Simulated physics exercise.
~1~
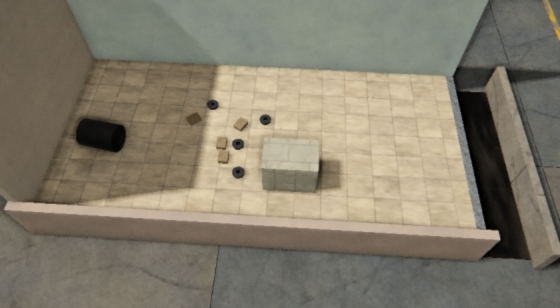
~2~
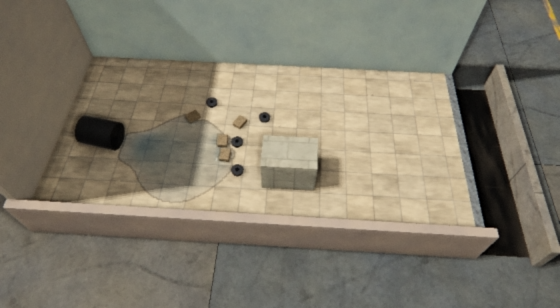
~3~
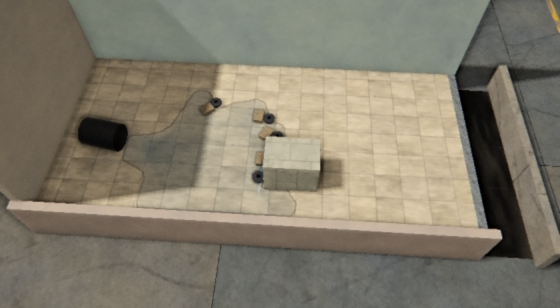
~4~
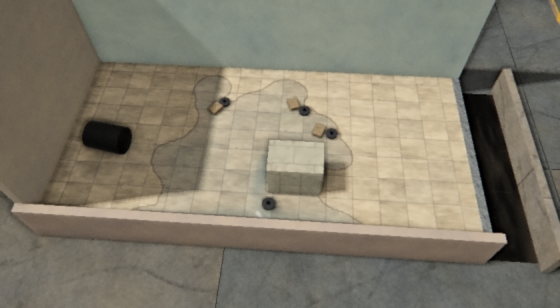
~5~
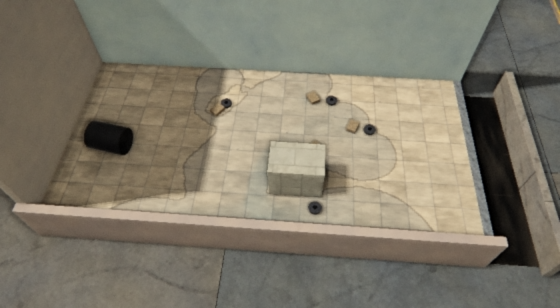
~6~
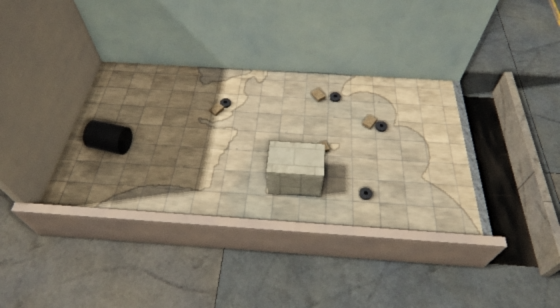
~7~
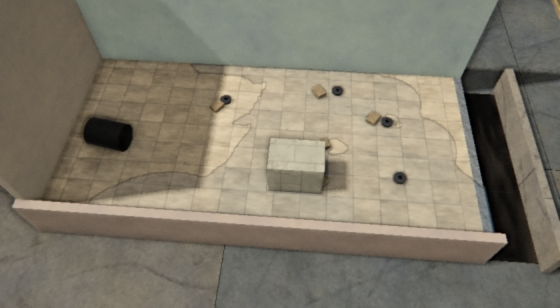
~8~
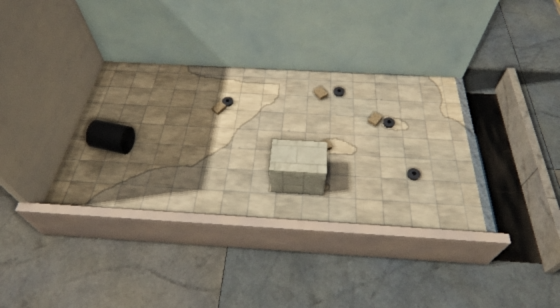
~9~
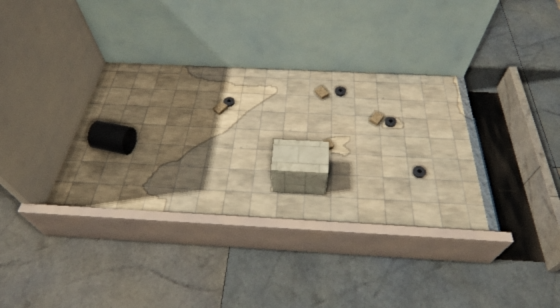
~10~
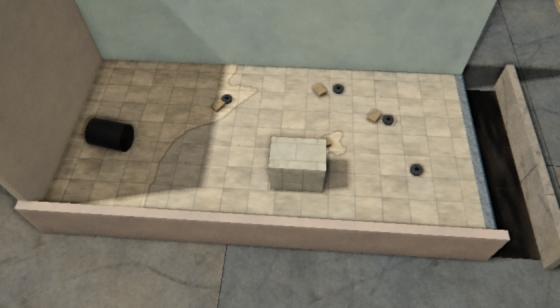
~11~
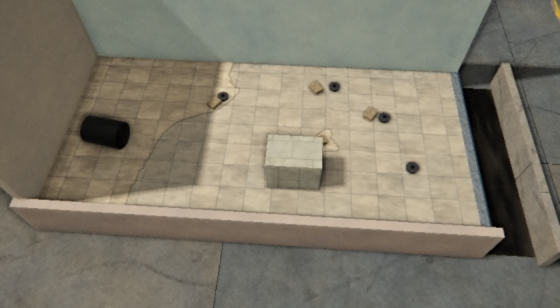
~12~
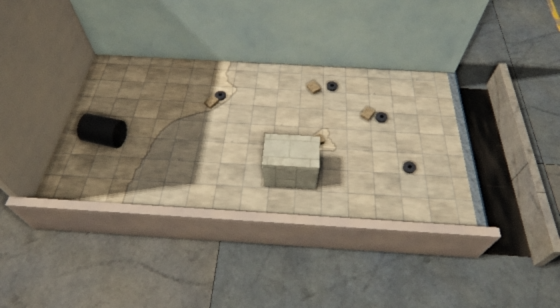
Water spreading across a tiled floor inside low walls, carrying small blocks and dark rings rightward past a pale box before they settle.
